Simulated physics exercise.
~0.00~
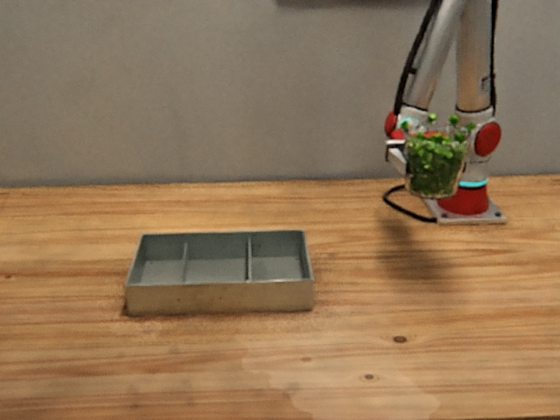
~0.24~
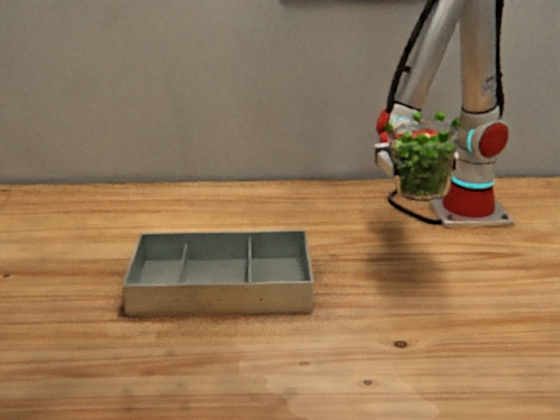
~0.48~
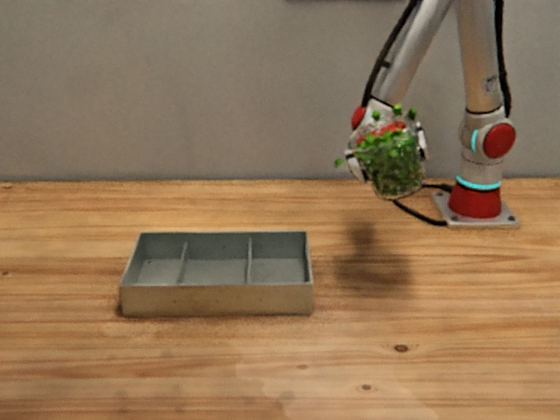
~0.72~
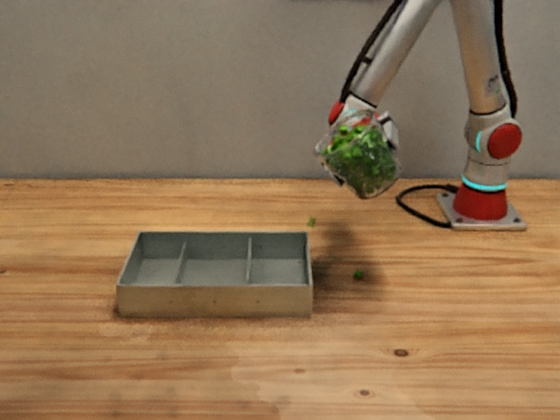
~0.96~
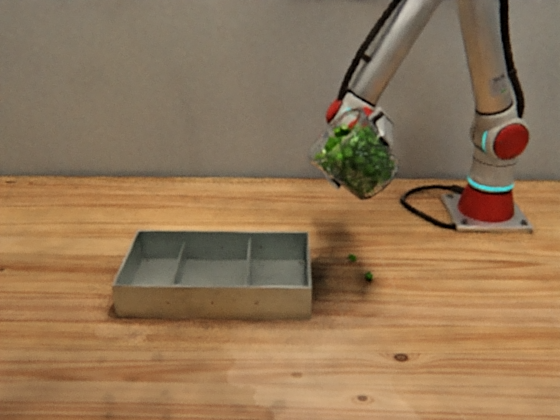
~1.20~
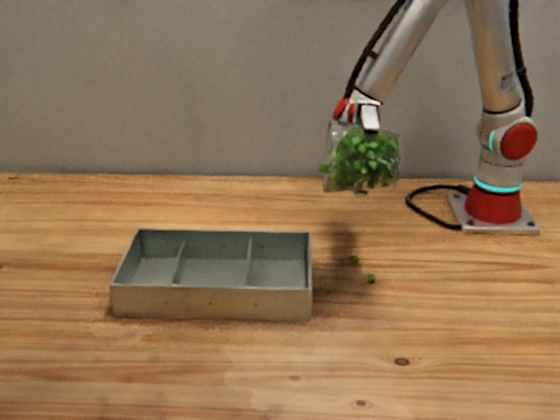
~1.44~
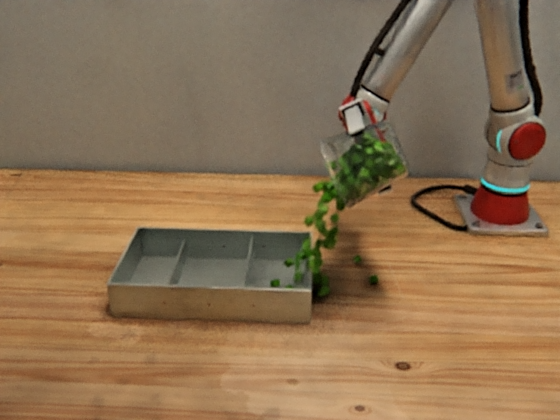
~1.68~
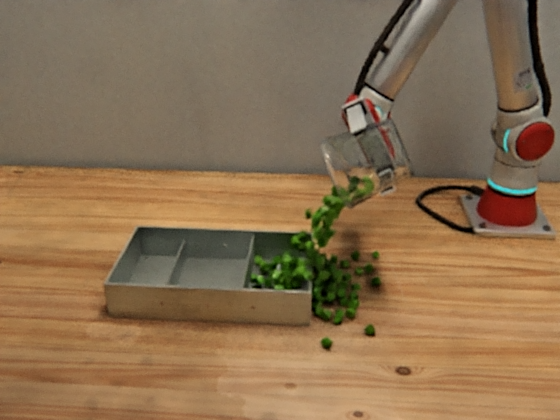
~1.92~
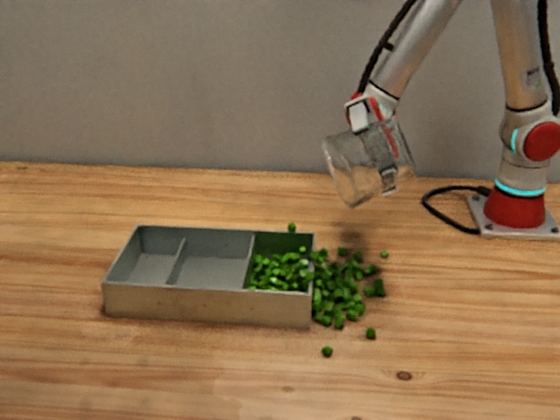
The clip opens on a robot arm at the right holding a clear cup heaped with green vegetable pieces above a wooden table, where a grey tray with three compartments sits to the left. The arm carries the cup left towards the tray, tilting it on the way, and a few pieces drop onto the wood. It pauses short of the tray, then tips the cup further, and the pieces pour out over the tray's right edge. The cup empties, leaving many pieces in the right compartment and a large share scattered on the table beside it.
